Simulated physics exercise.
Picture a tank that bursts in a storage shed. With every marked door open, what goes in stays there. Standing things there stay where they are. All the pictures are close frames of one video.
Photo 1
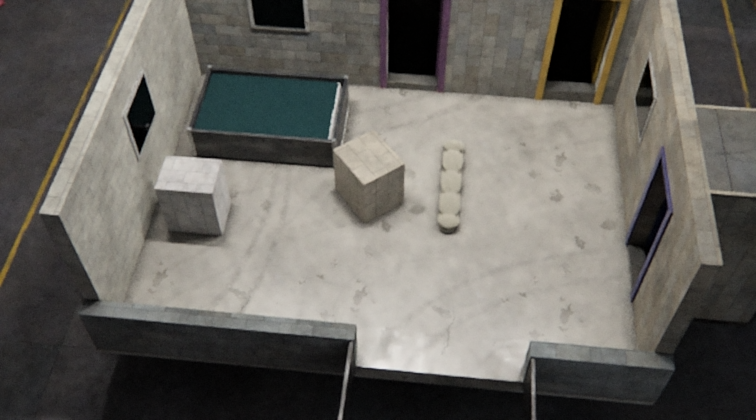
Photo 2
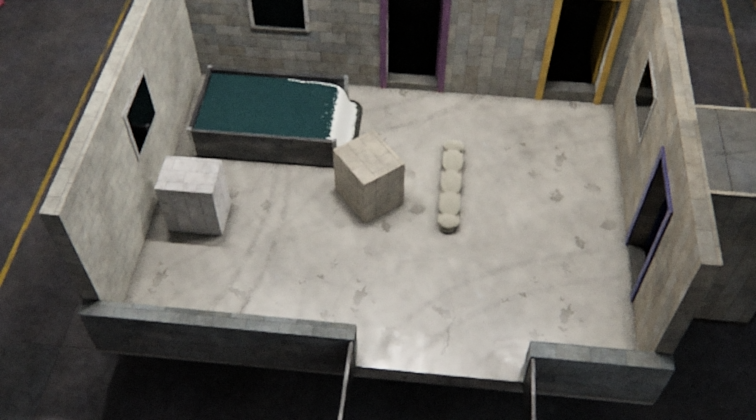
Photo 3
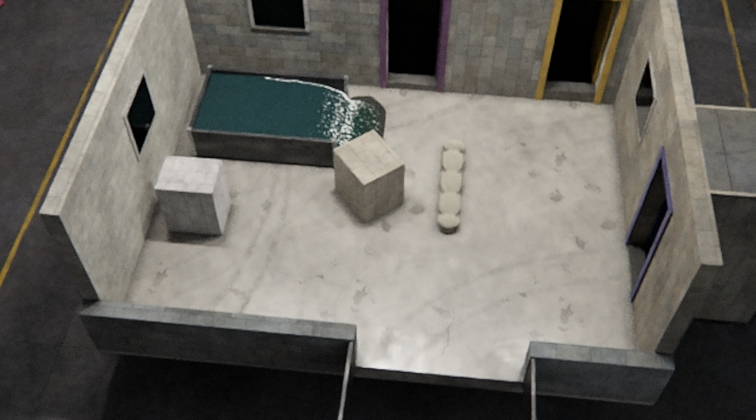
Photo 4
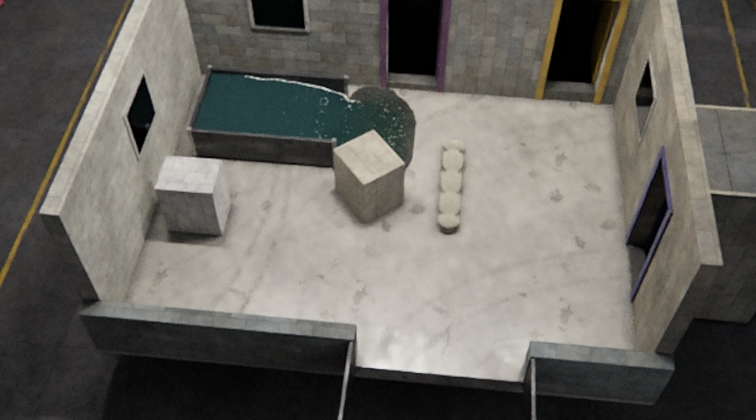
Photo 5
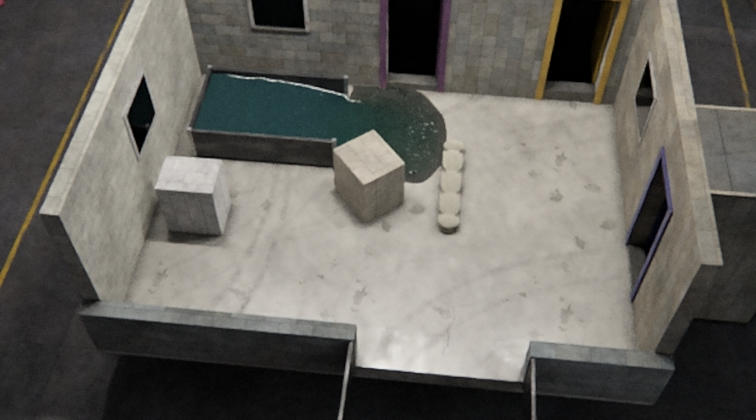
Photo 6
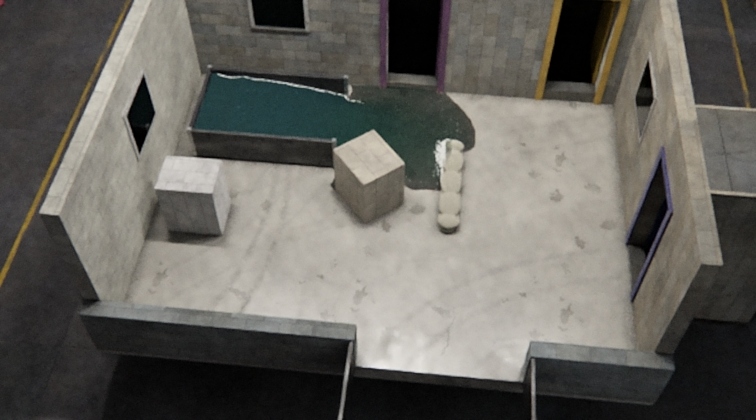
Dark green water burst out of the right end of a long tank in a roofless stone room, spread across the pale floor behind a block, and splashed against a row of round shapes.
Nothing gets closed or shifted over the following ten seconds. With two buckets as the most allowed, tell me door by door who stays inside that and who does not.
Here it is: The purple door stays inside it; the yellow door stays inside it; the blue door stays inside it.
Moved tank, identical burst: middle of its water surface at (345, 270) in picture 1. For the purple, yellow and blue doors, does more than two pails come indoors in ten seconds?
Result - purple door undershoots, yellow door undershoots, blue door overshoots.
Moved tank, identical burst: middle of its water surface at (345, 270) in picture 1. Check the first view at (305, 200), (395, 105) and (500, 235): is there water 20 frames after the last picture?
Result: Spared; spared; inundated.
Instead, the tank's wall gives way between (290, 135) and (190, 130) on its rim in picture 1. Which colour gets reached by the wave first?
Call it the one in purple.
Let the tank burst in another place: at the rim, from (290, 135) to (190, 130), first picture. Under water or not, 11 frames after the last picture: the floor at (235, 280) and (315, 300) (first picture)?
Respectively: Drenched and drenched.
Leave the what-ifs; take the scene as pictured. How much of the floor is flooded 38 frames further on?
It comes to roughly 80 in a hundred.
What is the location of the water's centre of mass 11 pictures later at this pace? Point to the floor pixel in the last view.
Roughly (379, 137) in the last picture.
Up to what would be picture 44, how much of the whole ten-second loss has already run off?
Something close to 35 percent by that point.
A moment on, water covers 25 % of the floor; the purple door wet at the sill, nothing in, the yellow door not reached, the blue door not reached.
Next, water covers 35 % of the floor; the purple door wet at the sill, nothing in, the yellow door wet at the sill, nothing in, the blue door not reached.
Then, water covers 50 % of the floor; the purple door wet at the sill, nothing in, the yellow door wet at the sill, nothing in, the blue door not reached.
Later, water covers 80 % of the floor; the purple door wet at the sill, nothing in, the yellow door wet at the sill, nothing in, the blue door wet at the sill, nothing in.
In the end, water covers 90 % of the floor; the purple door wet at the sill, nothing in, the yellow door wet at the sill, nothing in, the blue door wet at the sill, nothing in.
